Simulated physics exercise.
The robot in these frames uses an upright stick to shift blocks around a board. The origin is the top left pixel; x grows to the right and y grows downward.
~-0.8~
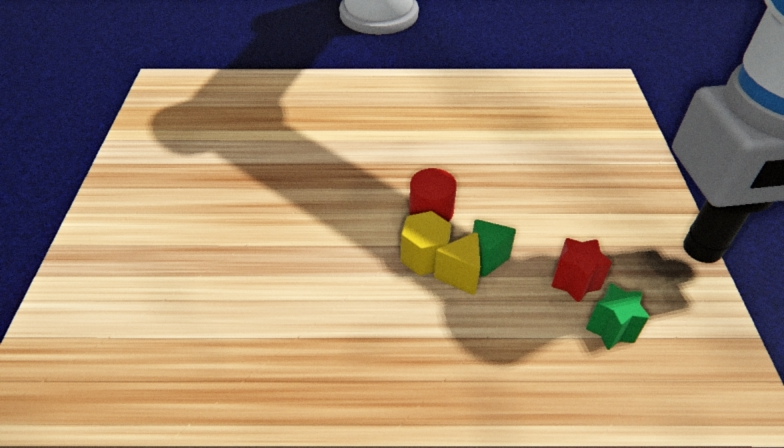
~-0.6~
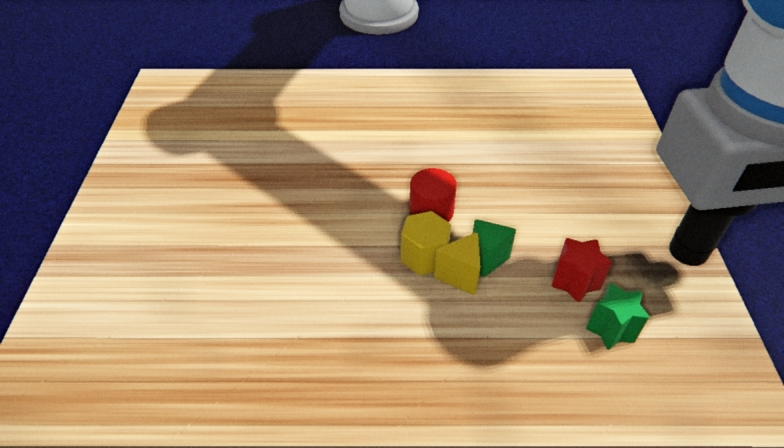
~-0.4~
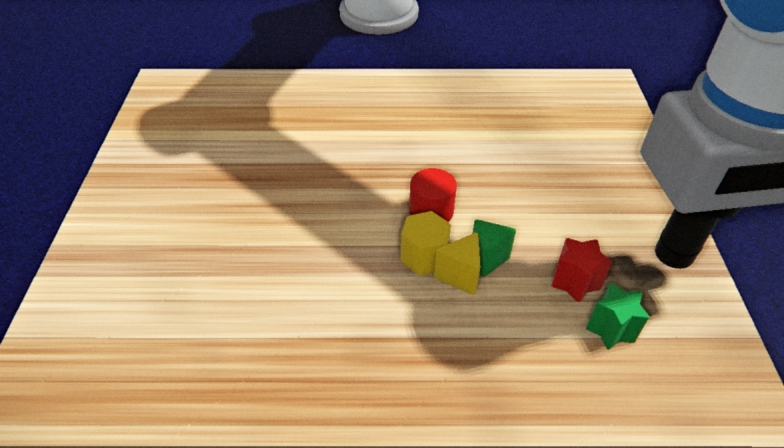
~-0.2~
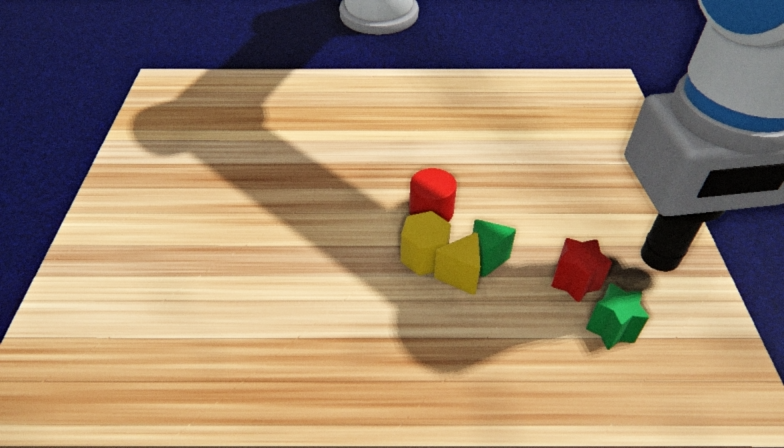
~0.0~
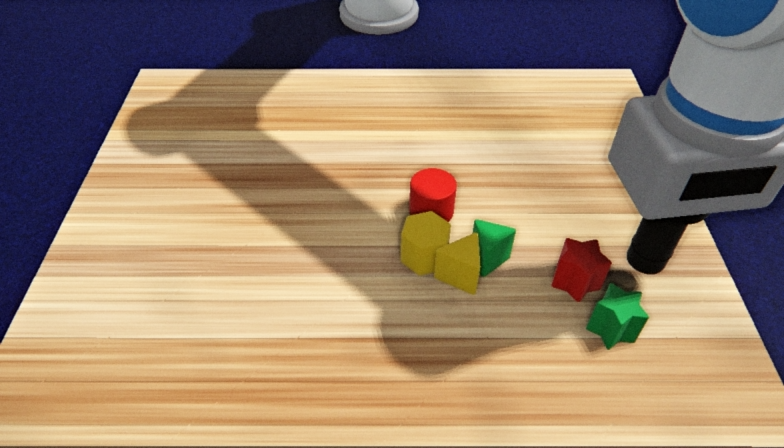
A grey, white and blue robot arm holding an upright black stick slides slowly left from the right edge of a pale wooden board, seen from above at a fixed angle against dark blue. A red cylinder, two yellow blocks and a green triangular piece cluster near the middle, with red and green stars to the right. The blocks stay still while the arm's shadow shifts left across them.
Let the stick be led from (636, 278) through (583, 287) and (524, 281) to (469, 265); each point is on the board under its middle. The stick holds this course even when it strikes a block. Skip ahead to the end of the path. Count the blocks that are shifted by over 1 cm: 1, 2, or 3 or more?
The count will be 3 or more.
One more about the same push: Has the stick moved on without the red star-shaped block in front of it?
Going by the path, no.
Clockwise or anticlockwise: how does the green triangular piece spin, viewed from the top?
The green triangular piece rotates clockwise.
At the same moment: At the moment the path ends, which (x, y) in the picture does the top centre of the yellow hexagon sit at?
Roughly at (398, 222).
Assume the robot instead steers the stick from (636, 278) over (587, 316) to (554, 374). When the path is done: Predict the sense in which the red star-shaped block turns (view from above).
Viewed from overhead, the red star-shaped block winds up turned clockwise.
The first path, step by step. One third of the way, stick (589, 270); red star-shaped block (554, 257), turned 20° clockwise.
Two thirds of the way, stick (528, 263); yellow hexagon (422, 227); yellow triangular piece (451, 250), turned 15° anticlockwise; green triangular piece (475, 223); red star-shaped block (493, 251), turned 20° clockwise.
At the end, stick (471, 248); yellow hexagon (398, 222), turned 45° clockwise; yellow triangular piece (412, 263), turned 35° anticlockwise; green triangular piece (456, 213), turned 45° clockwise; red star-shaped block (436, 239).
